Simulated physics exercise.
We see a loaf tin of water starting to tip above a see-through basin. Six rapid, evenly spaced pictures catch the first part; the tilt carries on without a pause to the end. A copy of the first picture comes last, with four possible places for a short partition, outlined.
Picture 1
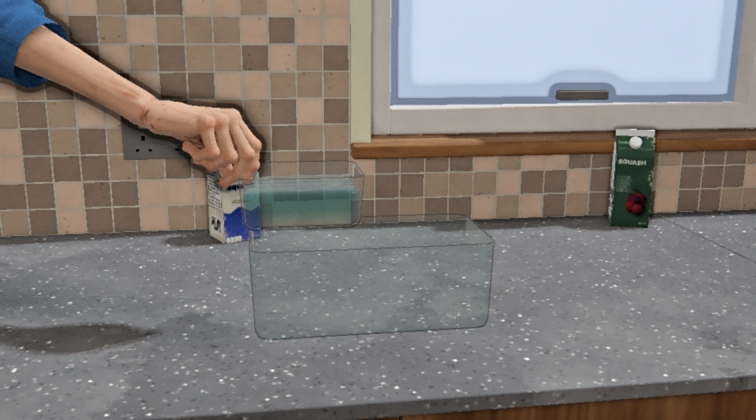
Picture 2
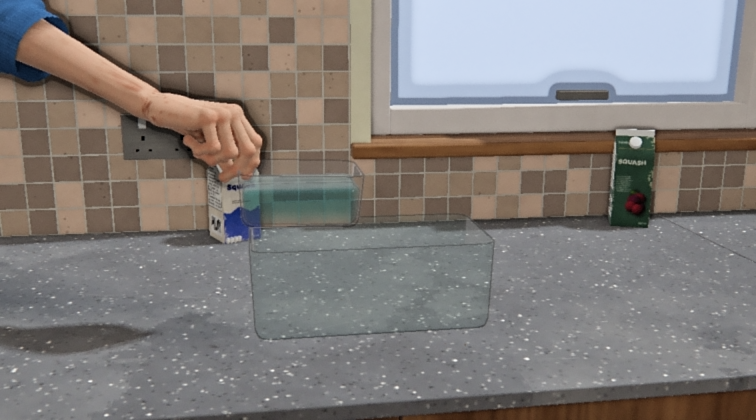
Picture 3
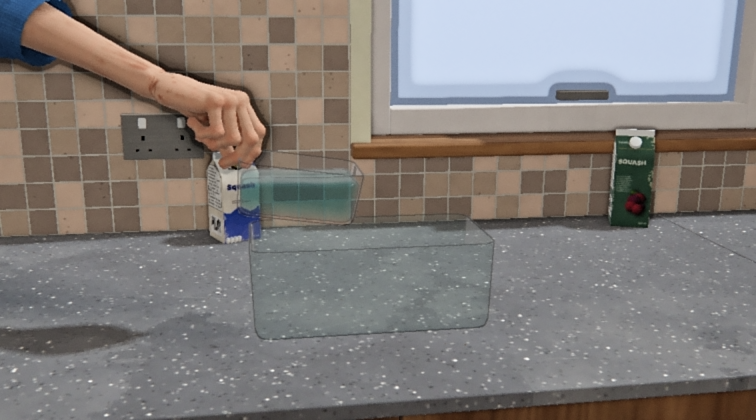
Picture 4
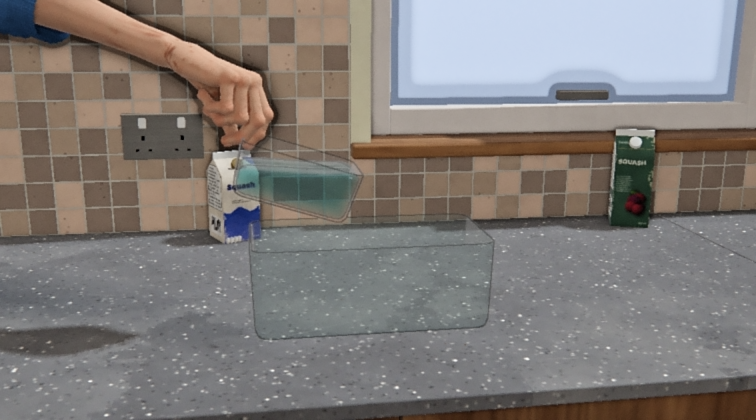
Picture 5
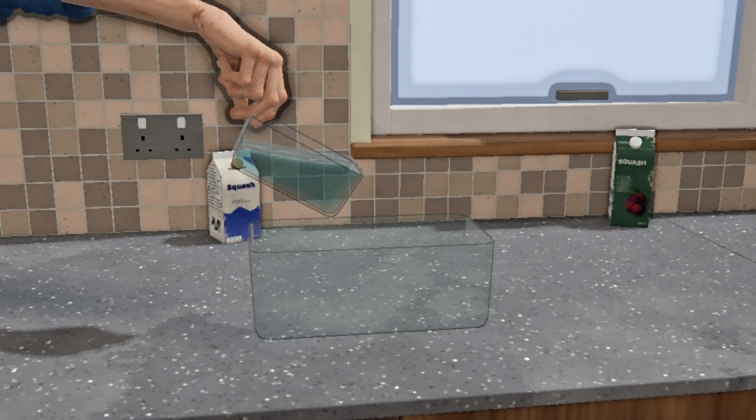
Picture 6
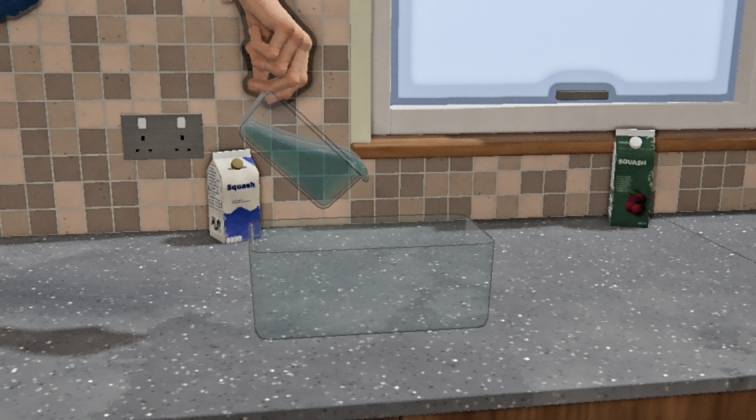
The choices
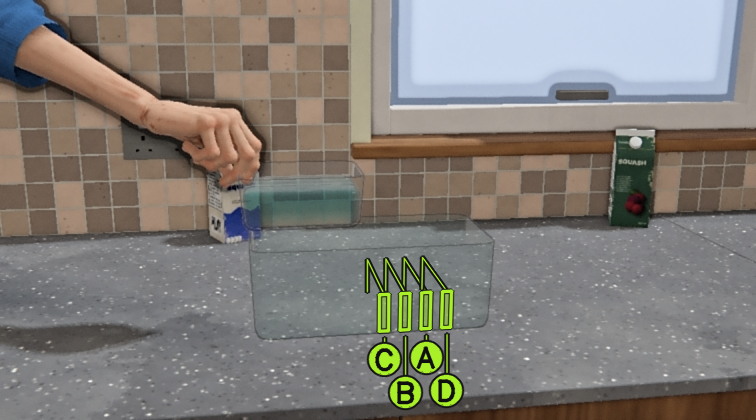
A clear tin of blue-green water, held at its left end by a hand, tilts slowly and then more steeply down to the right above a see-through basin, until the water reaches over its lip.
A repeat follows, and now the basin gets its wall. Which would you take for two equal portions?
D is best.
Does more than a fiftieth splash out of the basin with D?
Yes, it does.
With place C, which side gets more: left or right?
The right one.
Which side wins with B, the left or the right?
The right one.
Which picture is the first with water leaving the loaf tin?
Picture 5.
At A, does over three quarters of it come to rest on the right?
No, it does not.
On the marked copy, A at (426, 335); B at (405, 336); C at (384, 337); D at (446, 334).
With A, about 23 % ends left of the wall and 68 % right of it; 9 % is lost outside.
With B, about 16 % ends left of the wall and 74 % right of it; 10 % is lost outside.
With C, about 10 % ends left of the wall and 81 % right of it; 9 % is lost outside.
With D, about 38 % ends left of the wall and 52 % right of it; 9 % is lost outside.
